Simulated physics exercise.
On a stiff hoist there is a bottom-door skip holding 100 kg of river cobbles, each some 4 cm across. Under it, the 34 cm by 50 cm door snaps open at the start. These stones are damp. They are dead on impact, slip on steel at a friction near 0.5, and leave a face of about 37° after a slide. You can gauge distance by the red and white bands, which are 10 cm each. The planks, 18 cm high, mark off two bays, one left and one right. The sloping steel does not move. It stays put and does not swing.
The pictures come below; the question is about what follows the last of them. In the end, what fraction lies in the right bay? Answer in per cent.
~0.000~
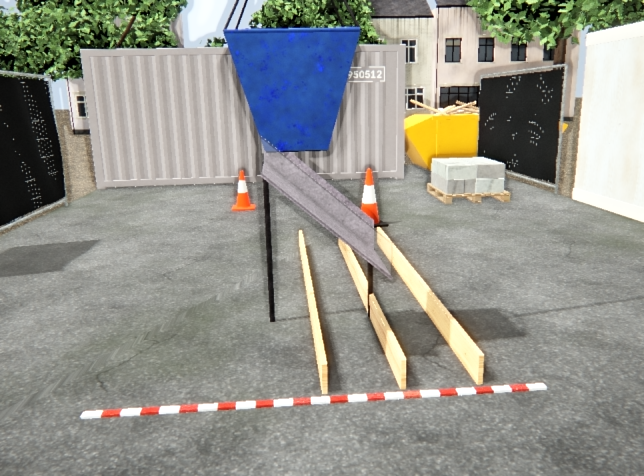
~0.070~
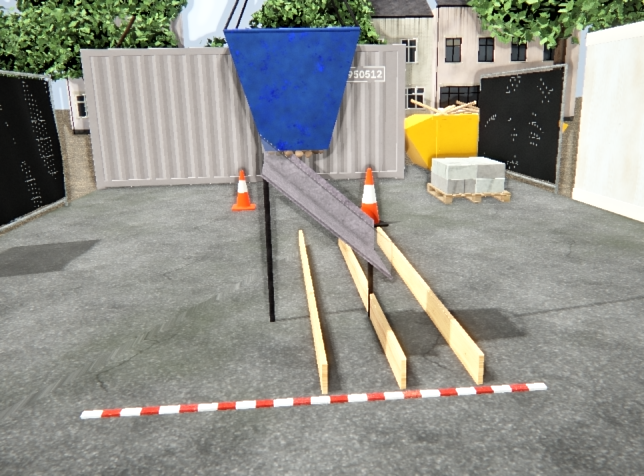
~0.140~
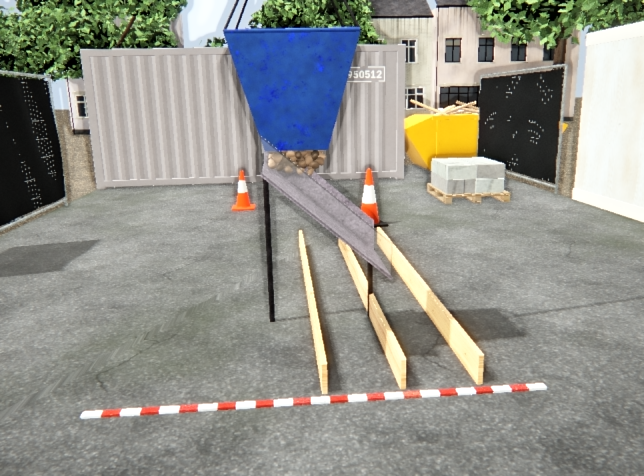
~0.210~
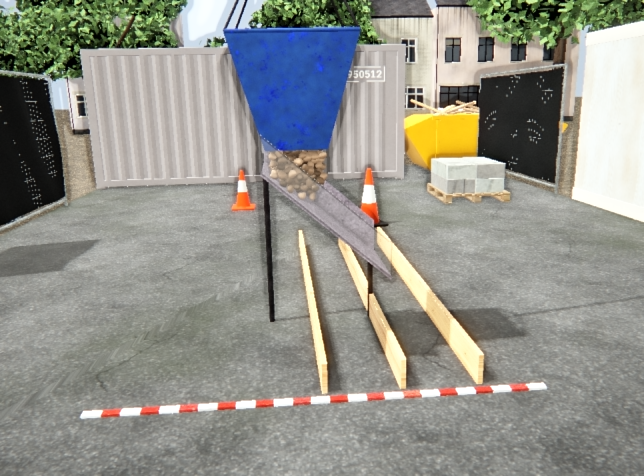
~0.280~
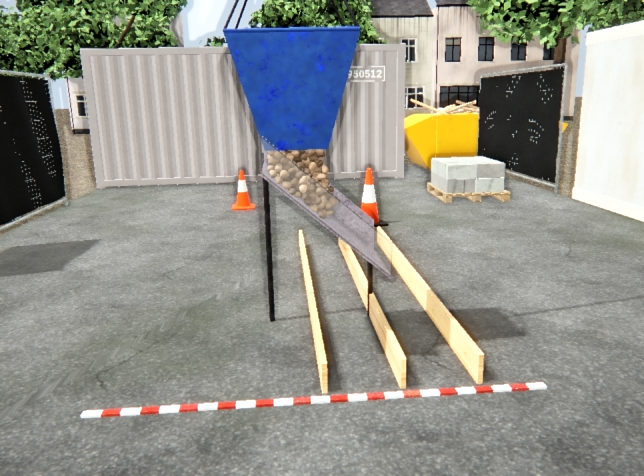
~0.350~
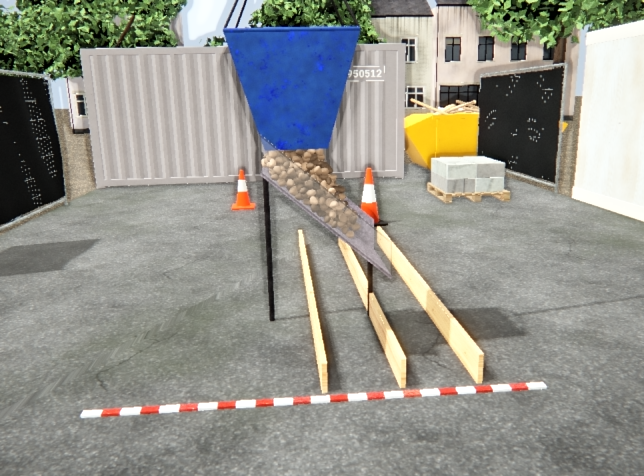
Around 79 %.
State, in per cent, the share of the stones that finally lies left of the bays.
Roughly 0 per cent.
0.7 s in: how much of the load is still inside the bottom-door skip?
Around 0 per cent is yet inside.
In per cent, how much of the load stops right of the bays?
Roughly 20 in every hundred.
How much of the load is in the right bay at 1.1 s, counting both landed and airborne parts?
Share: Around 75 %.
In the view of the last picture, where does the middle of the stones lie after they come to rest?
Centre at rest: Around (428, 332).
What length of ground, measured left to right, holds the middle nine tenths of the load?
Horizontal spread approx 100 cm.
After 0.7 s, 0 % in the bottom-door skip, 59 % on the steel, 1 % falling or lying in the left bay, 39 % falling or lying in the right bay, 1 % falling or lying right of the bays; the stones farthest right are at (463, 316).
After 1.1 s, 0 % in the bottom-door skip, 8 % on the steel, 77 % falling or lying in the right bay, 14 % falling or lying right of the bays; the stones farthest right are at (549, 333).
After 1.7 s, 0 % in the bottom-door skip, 79 % falling or lying in the right bay, 20 % falling or lying right of the bays; the stones farthest right are at (607, 321).
After 2.6 s, 0 % in the bottom-door skip, 79 % falling or lying in the right bay, 20 % falling or lying right of the bays; the stones farthest right are at (617, 320).
After 4.5 s, 0 % in the bottom-door skip, 79 % in the right bay, 20 % right of the bays; the stones farthest right are at (617, 320).
